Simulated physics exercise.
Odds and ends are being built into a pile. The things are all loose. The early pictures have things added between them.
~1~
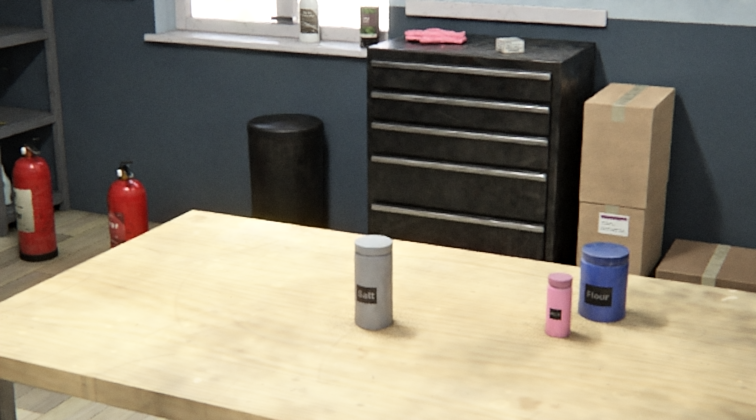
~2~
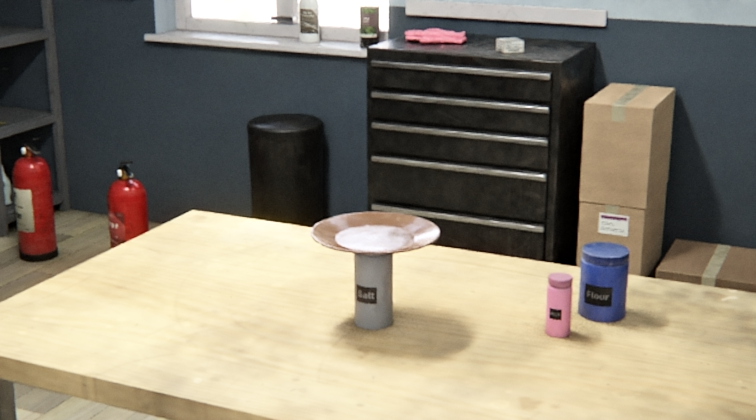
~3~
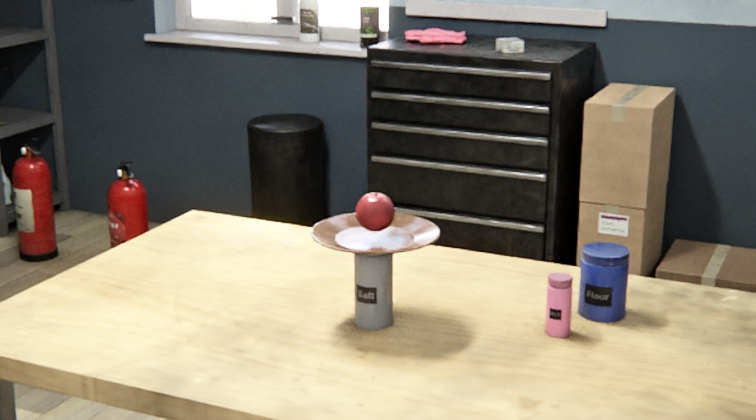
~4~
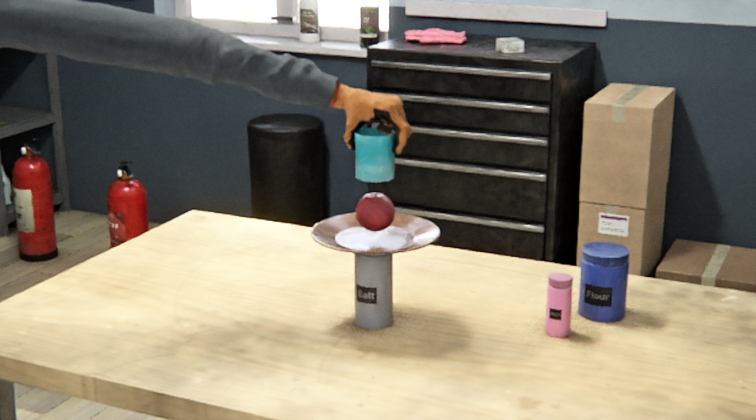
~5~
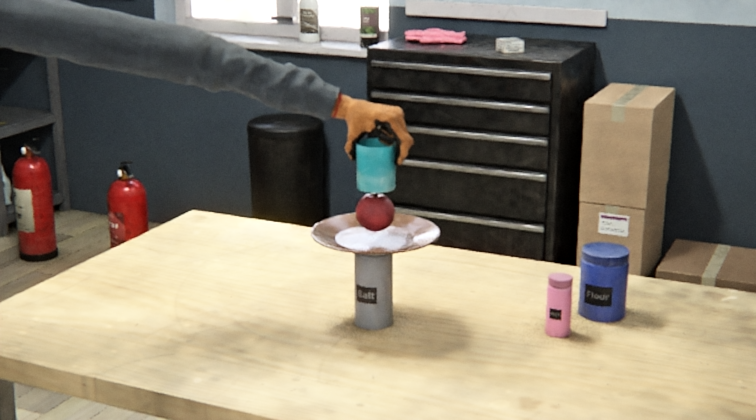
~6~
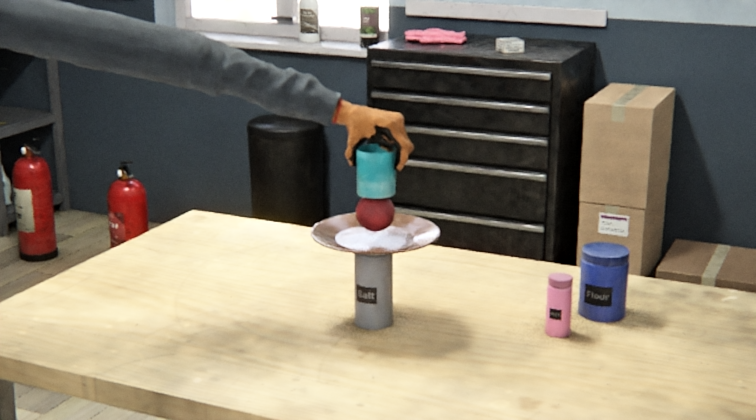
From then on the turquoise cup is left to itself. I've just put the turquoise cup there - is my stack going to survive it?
No, your stack comes down.
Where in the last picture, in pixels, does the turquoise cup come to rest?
Close to pixel (568, 338).
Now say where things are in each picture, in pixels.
In the first frame, the last thing is not in view yet; pink shaker (559, 305).
In the second frame, the last thing is not in view yet; blue jar (604, 282).
In the third frame, the last thing is not in view yet; red apple (375, 212).
The fourth frame shows still above its spot; turquoise cup (375, 155); brown plate (375, 236).
The fifth frame shows still above its spot; turquoise cup (376, 165); grey jar (374, 282).
The sixth frame shows in place under the hand; turquoise cup (376, 171); pink shaker (559, 305).
Then, 0.60 s past the last view, turquoise cup now fallen.
Then, 0.80 s past the last view, things are still on the move.
Then, 0.90 s past the last view, as before.
Then, 1.20 s past the last view, nothing new.
Finally, fallen, turquoise cup; the other 5 still in place. Final places as the last picture's camera would see them, turquoise cup near (568, 339). The pile loses its balance.
